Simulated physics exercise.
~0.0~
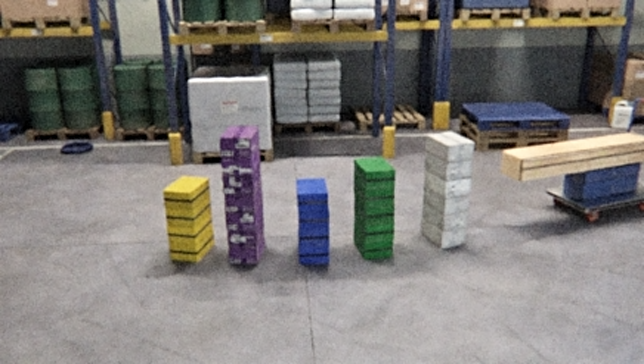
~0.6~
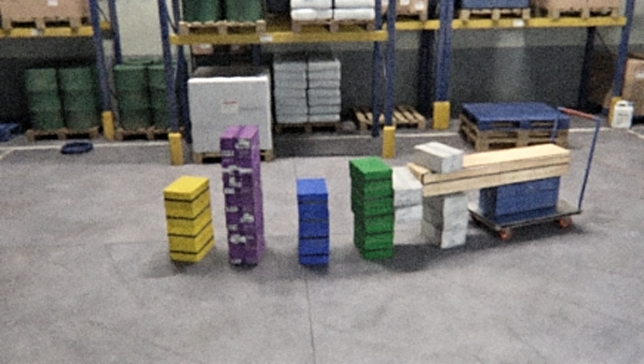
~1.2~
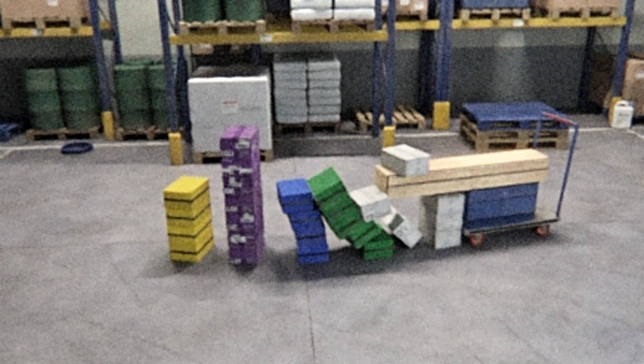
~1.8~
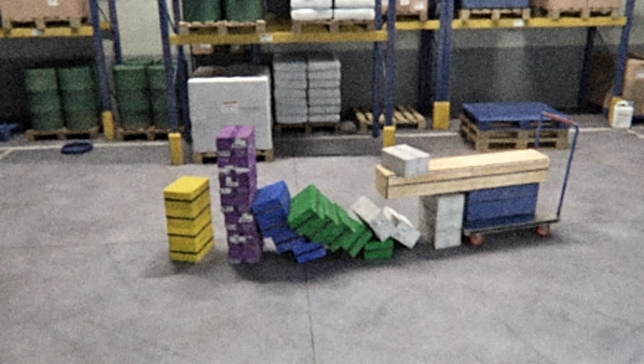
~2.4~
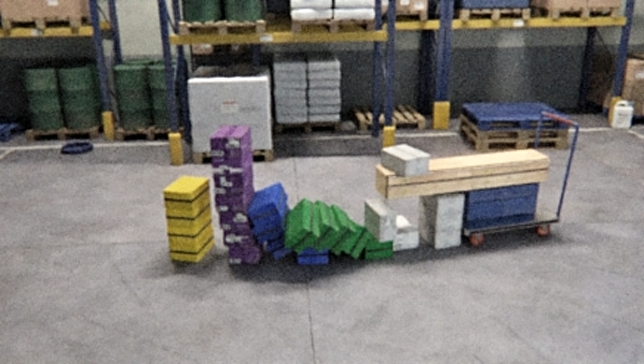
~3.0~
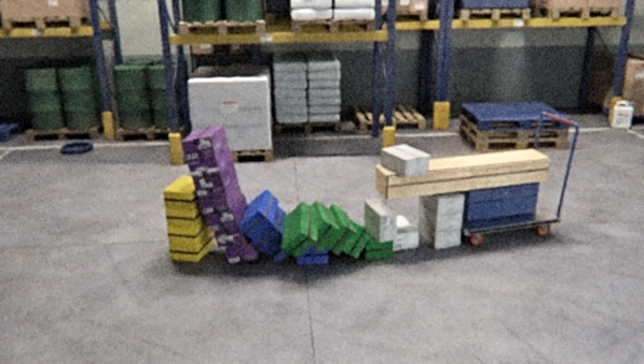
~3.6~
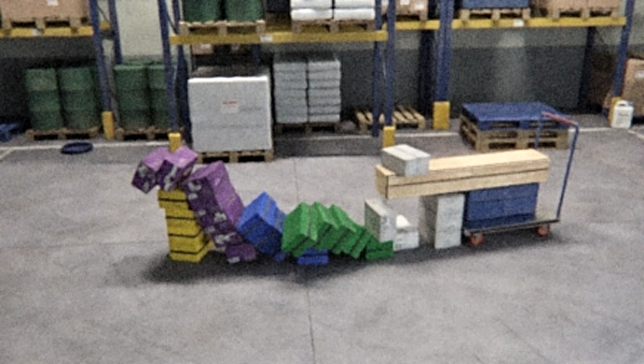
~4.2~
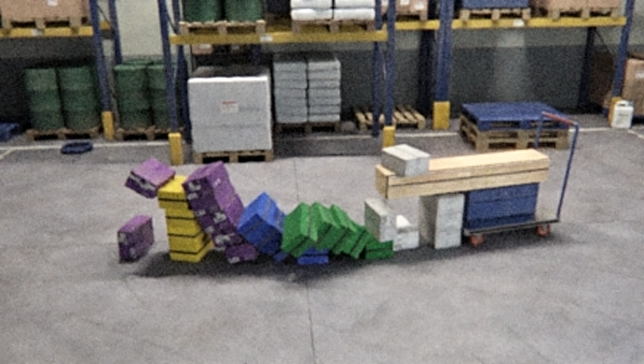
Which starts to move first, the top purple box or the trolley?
The trolley starts to move first, rolling left toward the white stack while the top purple box is still in its place. The purple box shifts only later, after the green and blue stacks have begun to topple.
